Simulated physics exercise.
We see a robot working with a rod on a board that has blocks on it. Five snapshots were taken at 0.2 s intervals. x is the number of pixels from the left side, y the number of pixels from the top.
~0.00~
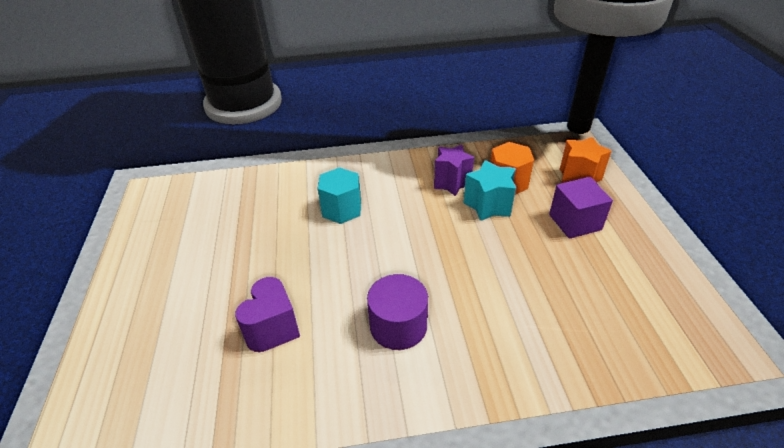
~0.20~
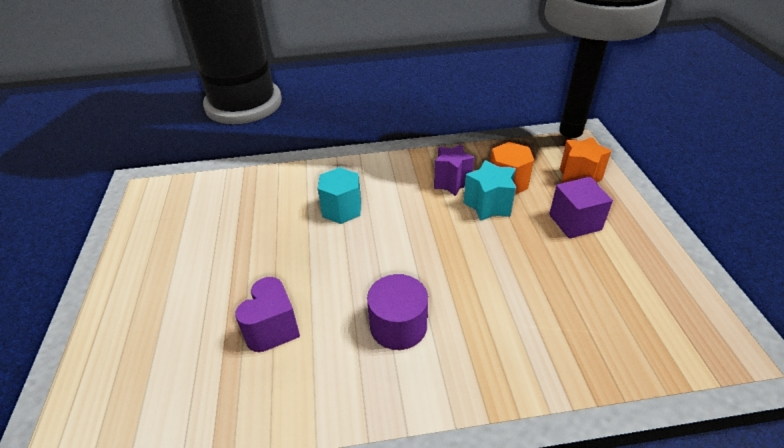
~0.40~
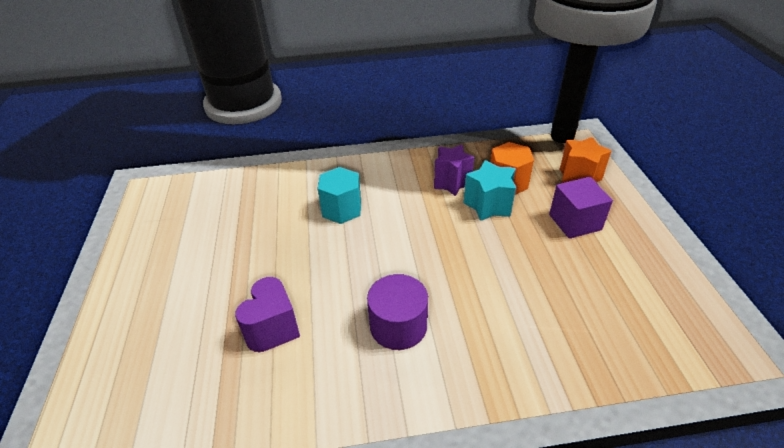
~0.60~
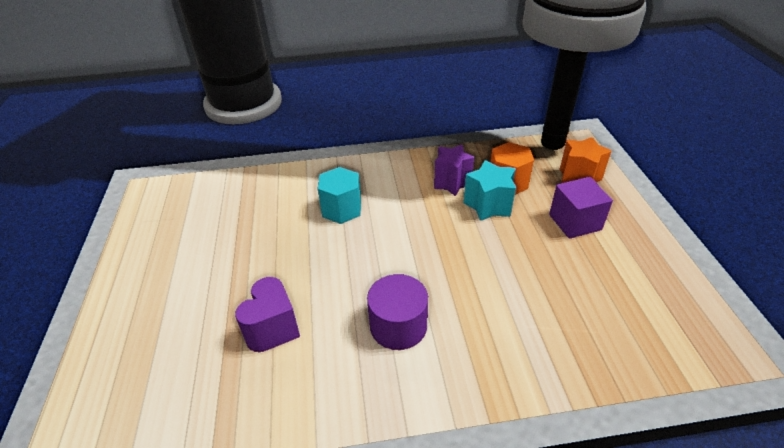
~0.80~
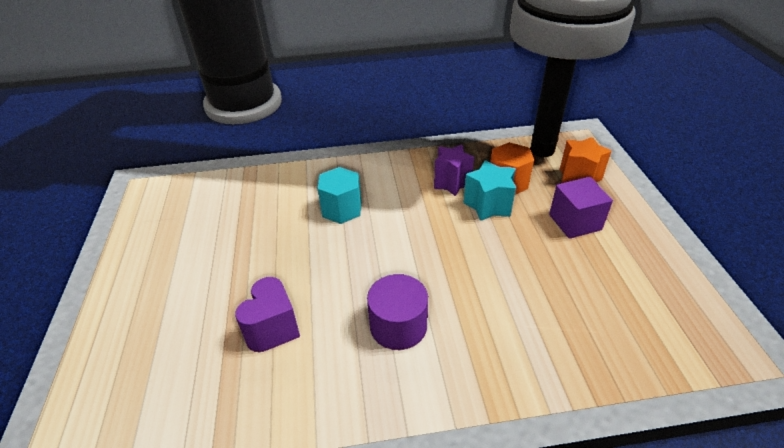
A black robot arm with a grey collar and a thin dark rod reaches down at the upper right of a pale striped wooden board on a blue surface, seen from above at an angle. Purple, turquoise and orange blocks cluster near it, with a turquoise six-sided block, purple heart and purple cylinder farther left. The rod slides slightly left and nearer, while the blocks and camera stay still.
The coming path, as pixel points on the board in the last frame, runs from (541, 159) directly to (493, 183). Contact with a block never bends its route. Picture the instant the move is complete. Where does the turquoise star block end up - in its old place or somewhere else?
Once the path is done, it is somewhere new.
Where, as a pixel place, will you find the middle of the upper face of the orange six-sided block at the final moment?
The middle of its upper face will lie at (488, 173).
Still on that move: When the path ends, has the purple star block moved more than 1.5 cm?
My answer is no.
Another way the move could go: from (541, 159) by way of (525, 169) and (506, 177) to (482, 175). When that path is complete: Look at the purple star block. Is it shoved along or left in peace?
By then it is still where it was.
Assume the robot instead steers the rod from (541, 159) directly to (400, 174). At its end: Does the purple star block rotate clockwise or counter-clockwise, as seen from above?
Rotation: Counter-clockwise.
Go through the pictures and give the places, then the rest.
In the first picture, lower end of the rod at (578, 129), tops of blocks, purple star block at (454, 155), turquoise star block at (493, 176), orange six-sided block at (513, 154), orange star block at (588, 149).
In the second picture, rod at (571, 133), blocks as before.
In the third picture, rod at (562, 138), blocks as before.
In the fourth picture, rod at (553, 144), blocks as before.
In the fifth picture, rod at (542, 151), purple star block at (454, 155), turquoise star block at (493, 176), orange six-sided block at (513, 154), orange star block at (588, 149).
What follows on the original path. Halfway along, rod at (518, 163); turquoise star block at (491, 179); orange six-sided block at (509, 159).
At the end, rod at (494, 175); purple star block not moved; turquoise star block at (476, 197); orange six-sided block at (488, 173), turned 20° anticlockwise; orange star block not moved.
